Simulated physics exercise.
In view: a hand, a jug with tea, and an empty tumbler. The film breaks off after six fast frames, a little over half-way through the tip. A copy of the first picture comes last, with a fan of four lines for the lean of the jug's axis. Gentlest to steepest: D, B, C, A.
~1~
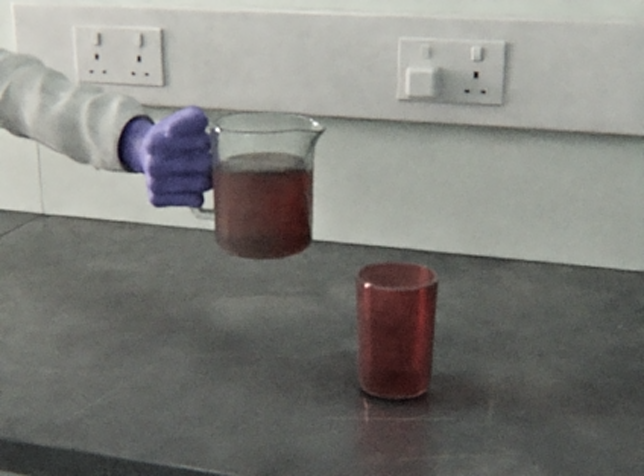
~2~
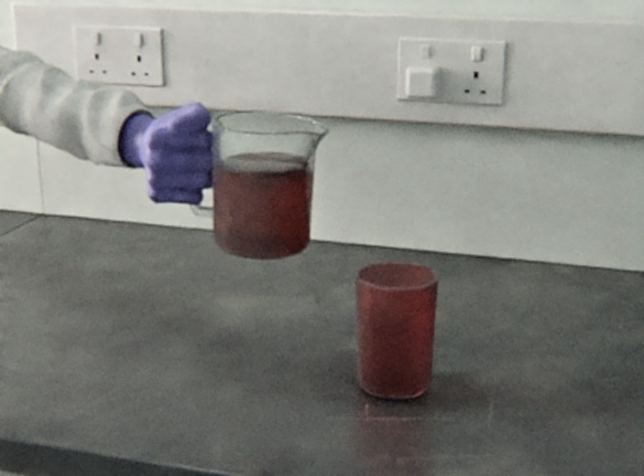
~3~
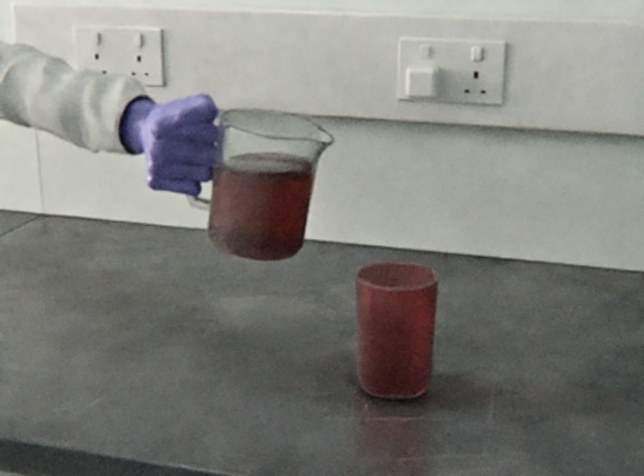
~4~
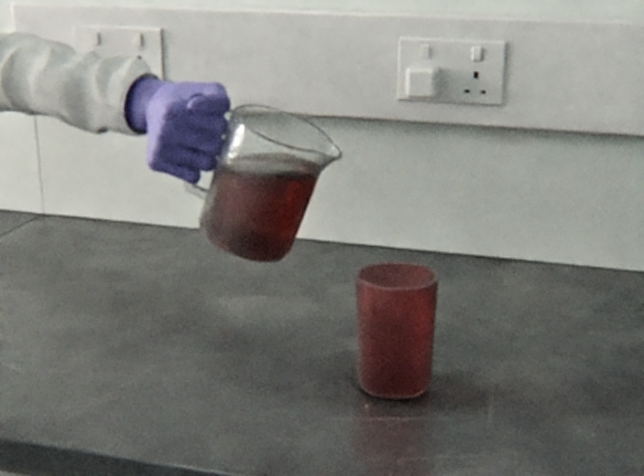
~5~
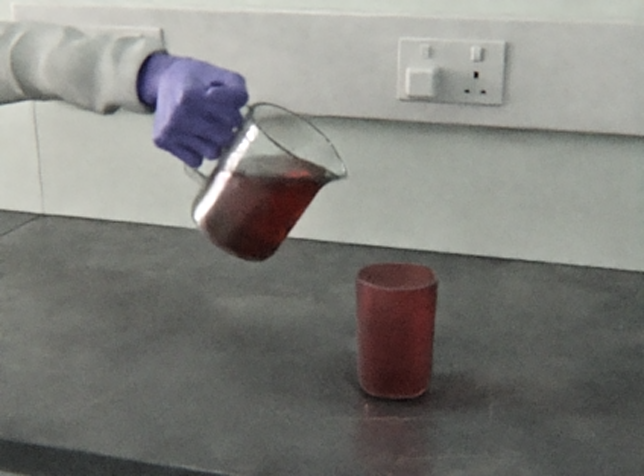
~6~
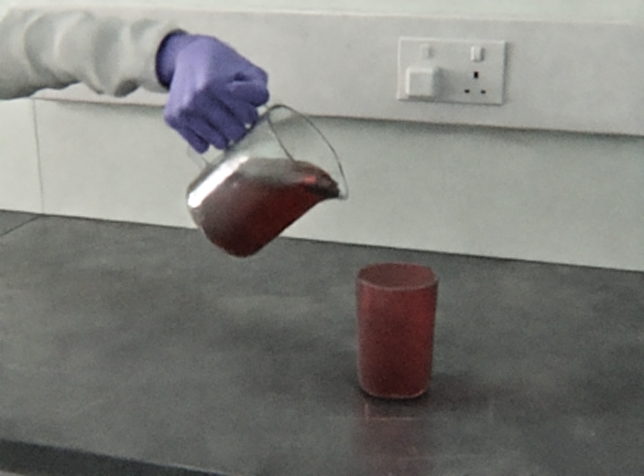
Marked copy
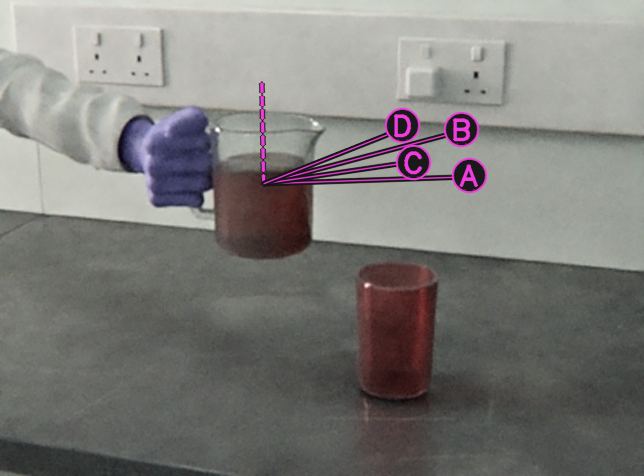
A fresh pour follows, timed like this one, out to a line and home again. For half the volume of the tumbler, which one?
The answer is tilt B.
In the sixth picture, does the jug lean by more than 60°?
No.
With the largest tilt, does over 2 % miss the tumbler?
Yes, it does.
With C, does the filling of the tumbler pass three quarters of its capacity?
No, it does not.
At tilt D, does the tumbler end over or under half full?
Under.
On the marked copy, A at (452, 177); B at (445, 135); C at (396, 164); D at (387, 134).
Choosing A, the tumbler ends with about 65 % of what it can hold; 10 % of the tea is spilt.
Choosing B, the tumbler ends with about 50 % of what it can hold.
Choosing C, the tumbler ends with about 63 % of what it can hold.
Choosing D, the tumbler ends with about 37 % of what it can hold.
